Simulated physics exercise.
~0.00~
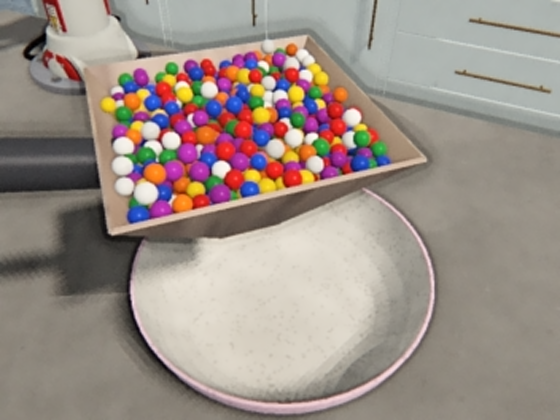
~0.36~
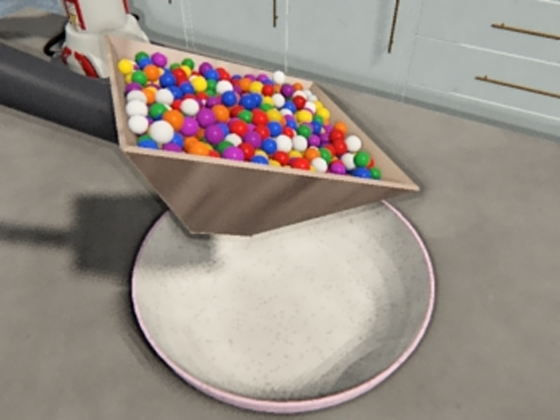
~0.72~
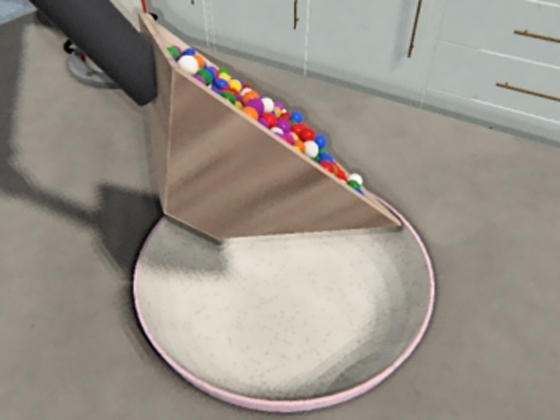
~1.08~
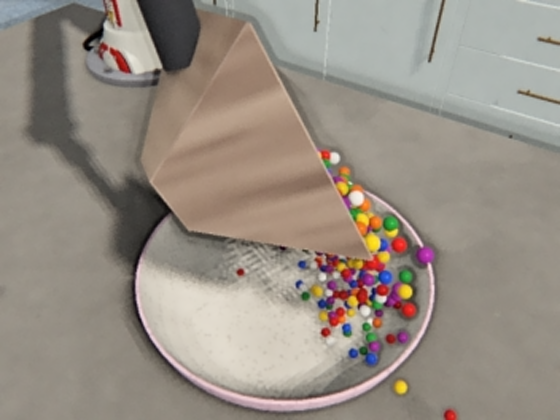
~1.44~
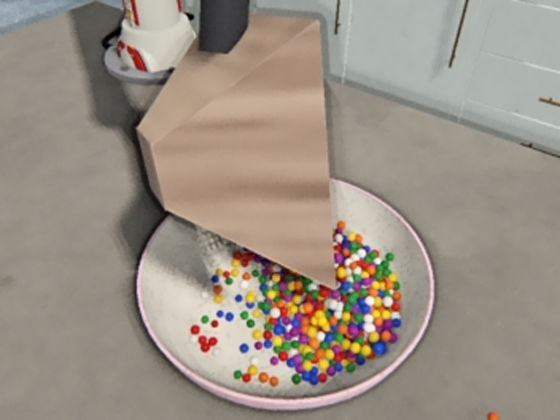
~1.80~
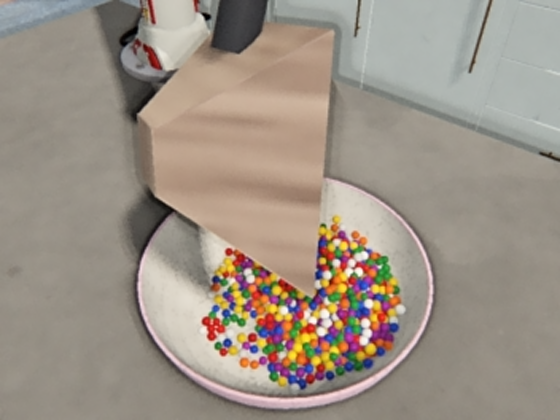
Brightly coloured beads filled a tan scoop on a dark arm, which tipped steadily over a round, pale pan until they poured out in a rush. A few strayed past the rim, but most ended up heaped in the pan beneath the upturned scoop.
